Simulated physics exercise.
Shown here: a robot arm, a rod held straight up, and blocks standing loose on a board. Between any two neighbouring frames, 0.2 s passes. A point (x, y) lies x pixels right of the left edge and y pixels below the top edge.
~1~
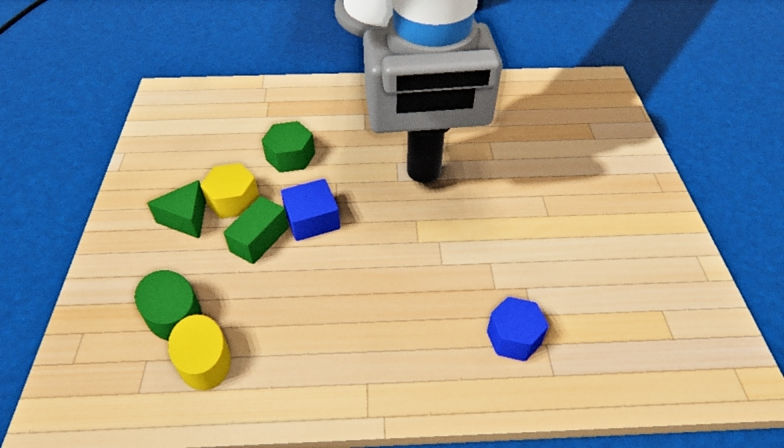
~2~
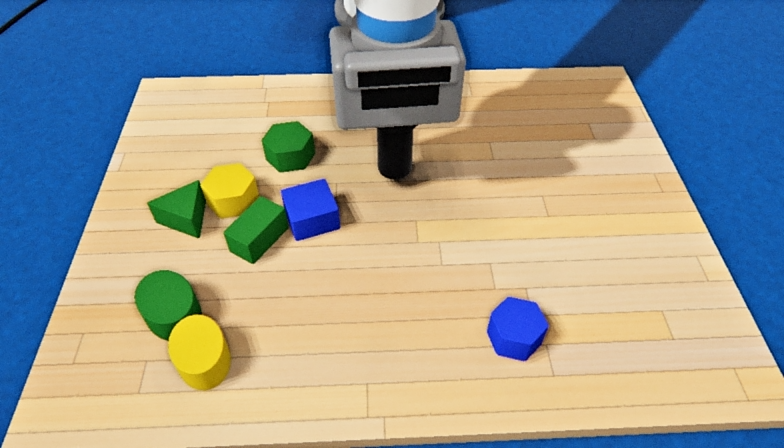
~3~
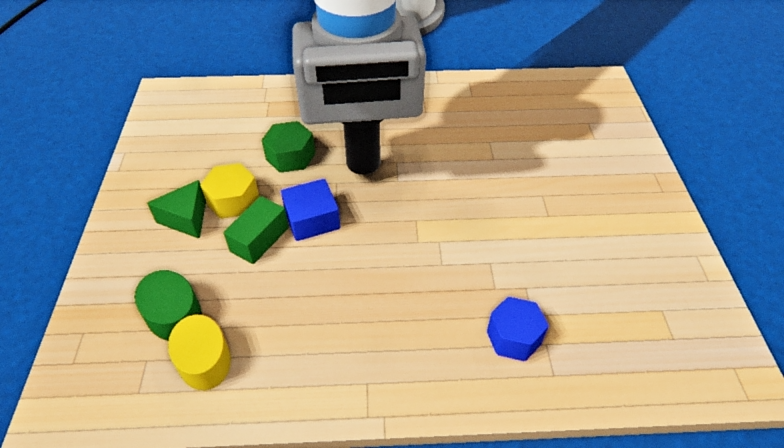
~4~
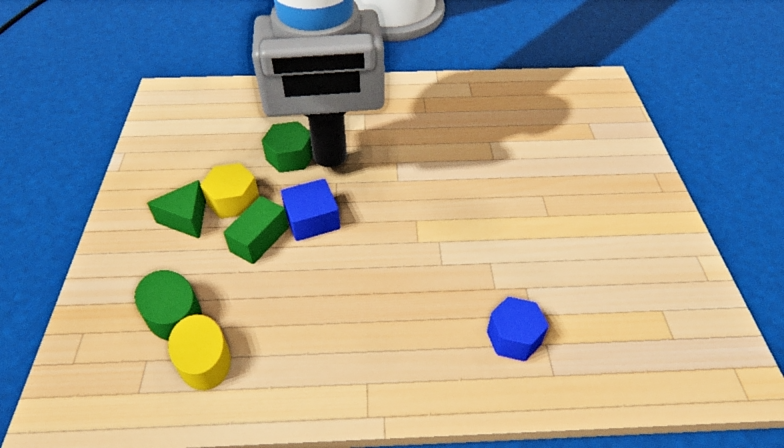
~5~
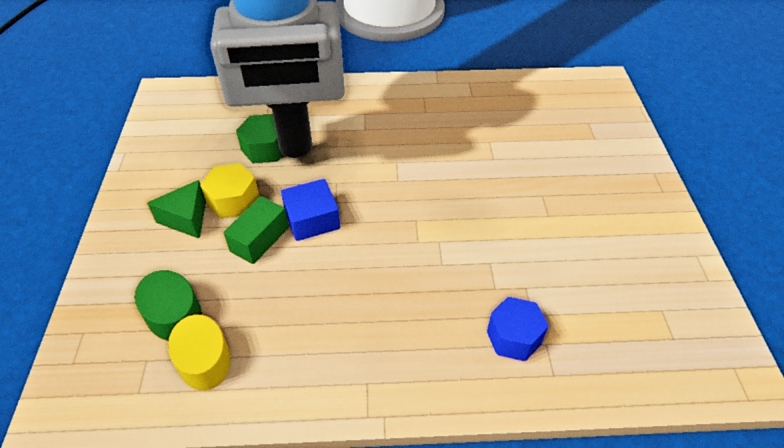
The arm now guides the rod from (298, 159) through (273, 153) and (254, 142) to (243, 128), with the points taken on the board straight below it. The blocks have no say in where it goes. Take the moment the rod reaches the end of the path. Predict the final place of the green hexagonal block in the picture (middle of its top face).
I'd say the green hexagonal block ends with its top centre at (202, 103).
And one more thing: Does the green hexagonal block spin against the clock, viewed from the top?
Yes
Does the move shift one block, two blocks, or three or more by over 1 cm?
The answer is one block, counting only moves over 1 cm.
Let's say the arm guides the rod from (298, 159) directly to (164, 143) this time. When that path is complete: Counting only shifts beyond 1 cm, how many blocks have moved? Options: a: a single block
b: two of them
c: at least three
I'll go with a - a single block.
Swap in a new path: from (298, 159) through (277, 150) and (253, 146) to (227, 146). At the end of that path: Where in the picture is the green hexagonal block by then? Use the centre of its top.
It will end up at (198, 109).
The first path, step by step. Halfway along, rod at (259, 137); green hexagonal block at (227, 116).
At the end, rod at (240, 117); yellow hexagonal block unmoved; green hexagonal block at (202, 103), turned 20° anticlockwise.
